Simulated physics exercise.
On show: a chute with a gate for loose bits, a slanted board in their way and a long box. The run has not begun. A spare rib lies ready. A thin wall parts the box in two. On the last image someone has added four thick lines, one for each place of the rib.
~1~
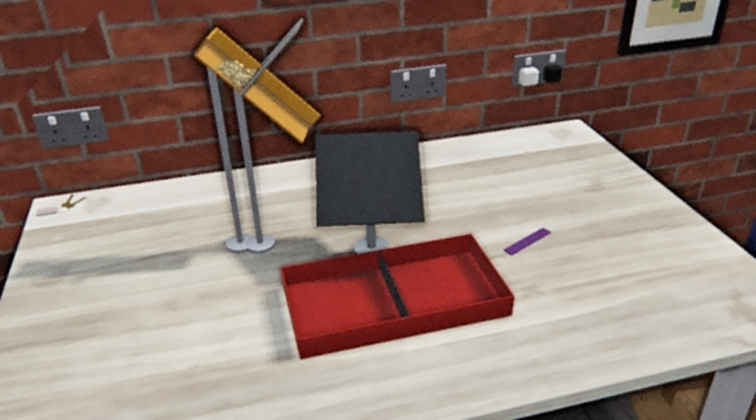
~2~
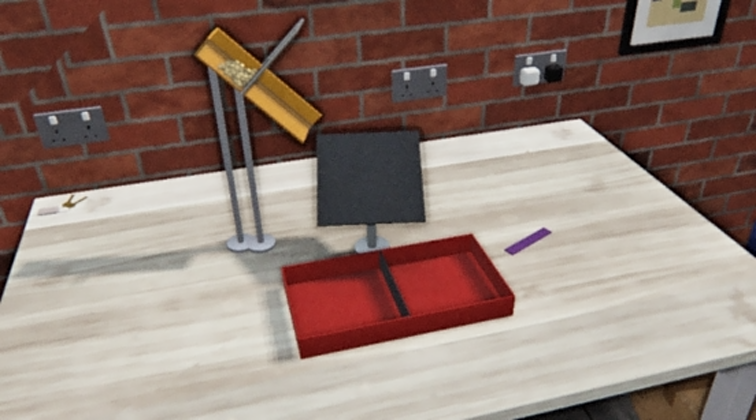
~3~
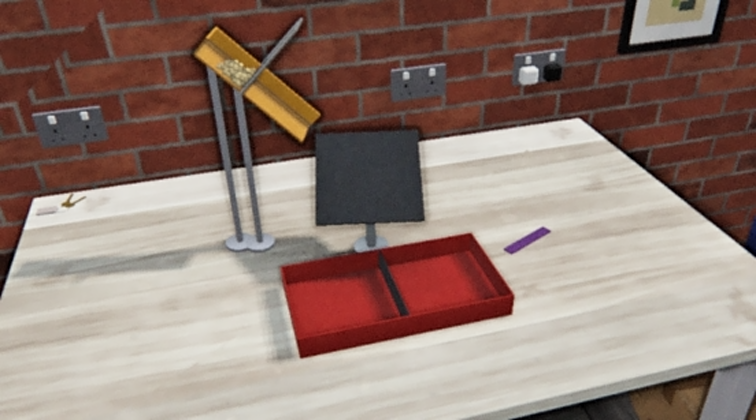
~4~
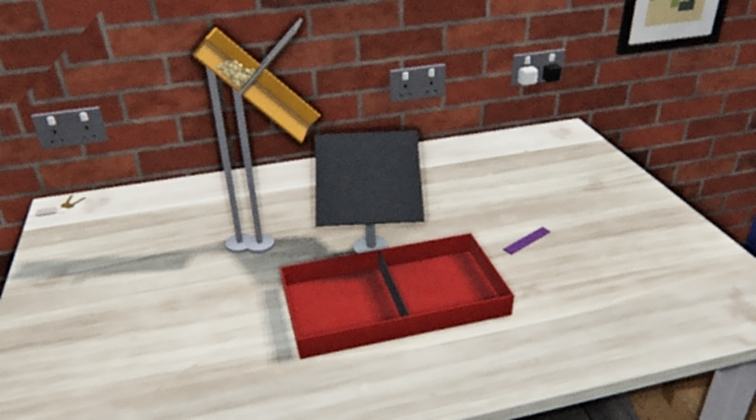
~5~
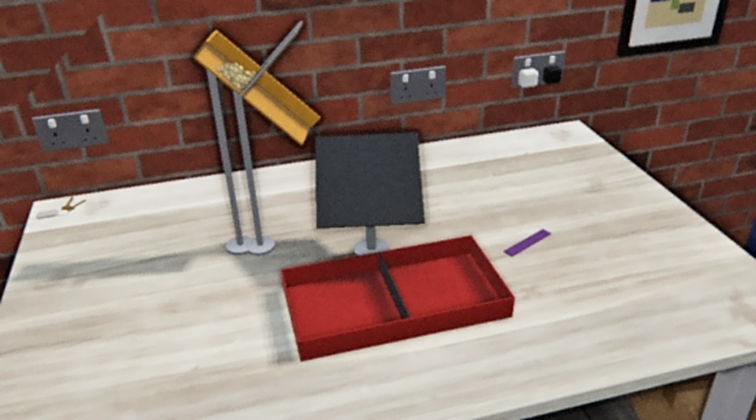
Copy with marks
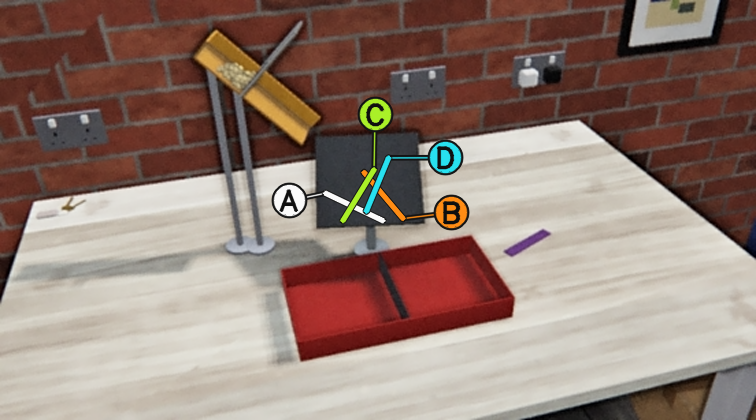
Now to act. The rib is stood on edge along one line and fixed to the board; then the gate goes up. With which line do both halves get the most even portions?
B is best.
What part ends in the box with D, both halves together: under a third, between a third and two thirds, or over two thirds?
Line D gives over two thirds.
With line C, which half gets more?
Left.
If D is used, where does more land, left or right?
The left half.
On the marked copy, line A from (325, 193) to (382, 220); line B from (364, 172) to (403, 218); line C from (374, 169) to (342, 220); line D from (388, 157) to (366, 211).
If A is chosen, of what is caught, just a few in the left half, almost all in the right.
If B is chosen, of what is caught, roughly a third in the left half, roughly two thirds in the right.
If C is chosen, of what is caught, every piece in the left half, not one piece in the right.
If D is chosen, of what is caught, every piece in the left half, not one piece in the right.
